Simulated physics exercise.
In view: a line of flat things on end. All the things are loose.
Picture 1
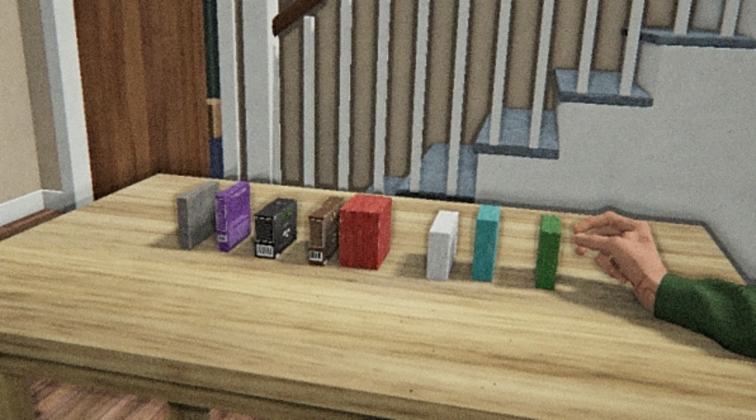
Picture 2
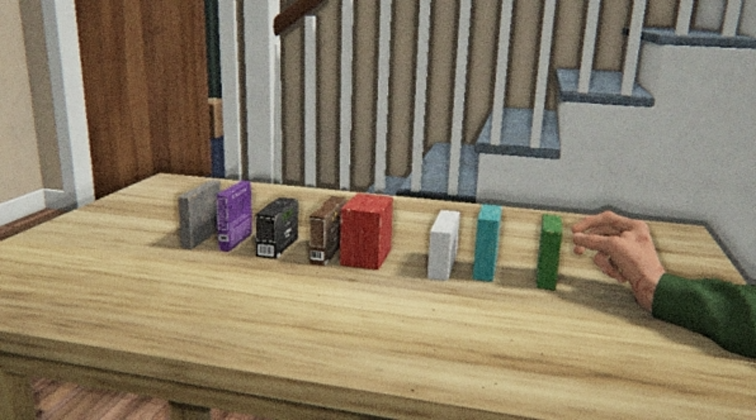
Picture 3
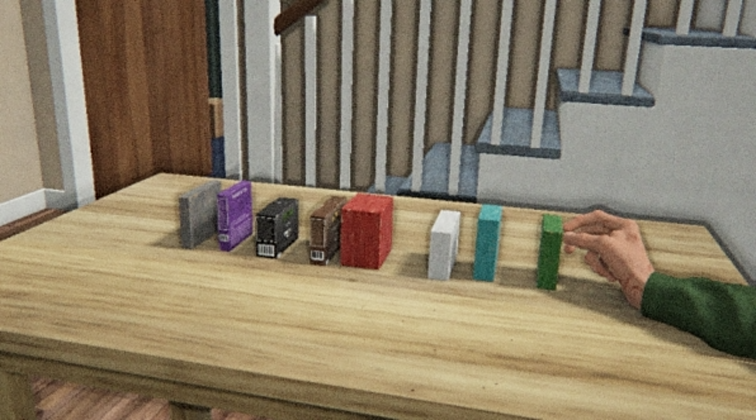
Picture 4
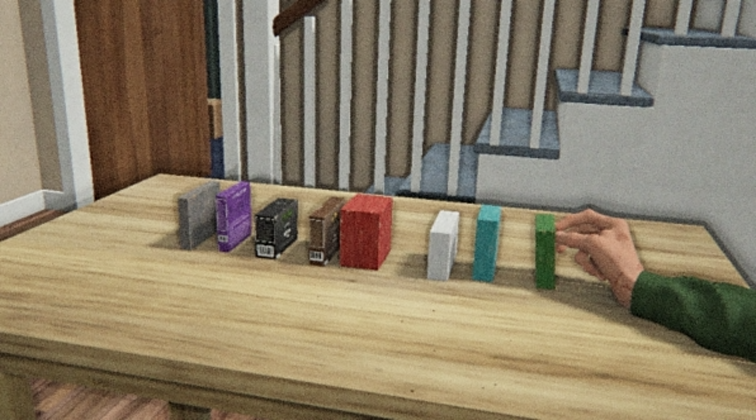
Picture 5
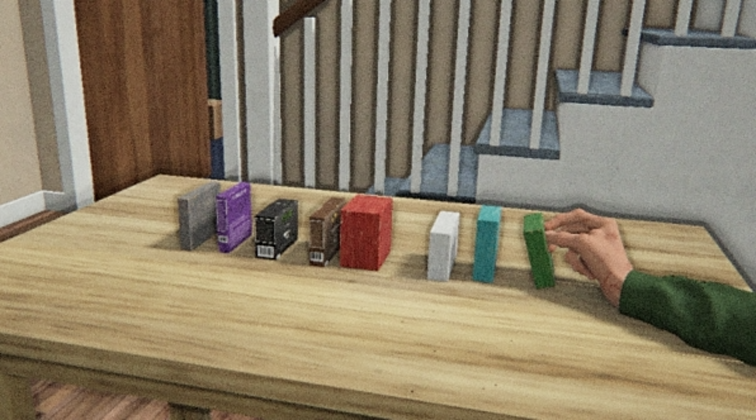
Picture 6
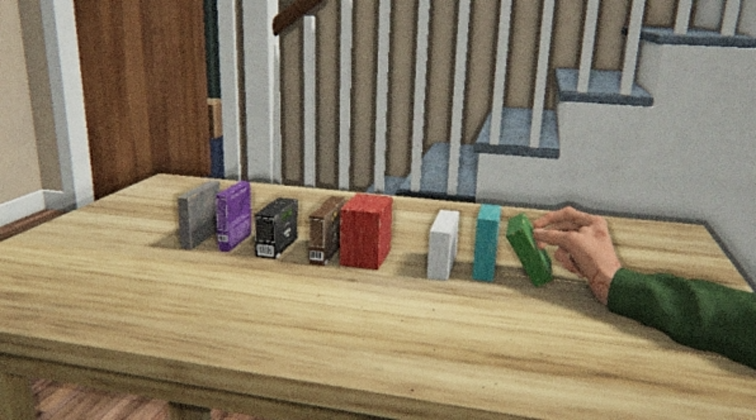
On a wooden table by a staircase, a hand reaches in from the right and tilts a green board leftward.
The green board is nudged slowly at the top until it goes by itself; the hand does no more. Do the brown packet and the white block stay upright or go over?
The brown packet stays upright and the white block stays upright.
Then, 0.20 s later than the last frame, green board 63° over; turquoise board tilted by 23°.
Then, 0.60 s later than the last frame, green board 82° over; turquoise board tilted by 21°.
Then, 1.30 s later than the last frame, green board 90° over; turquoise board tilted by 21°.
Then, 2.50 s later than the last frame, brown packet resting near (328, 230); white block resting near (444, 244).
When it is over, left askew, turquoise board; the other 5 as before. End places, in pixels of the last picture, brown packet near (328, 230), white block near (444, 244).
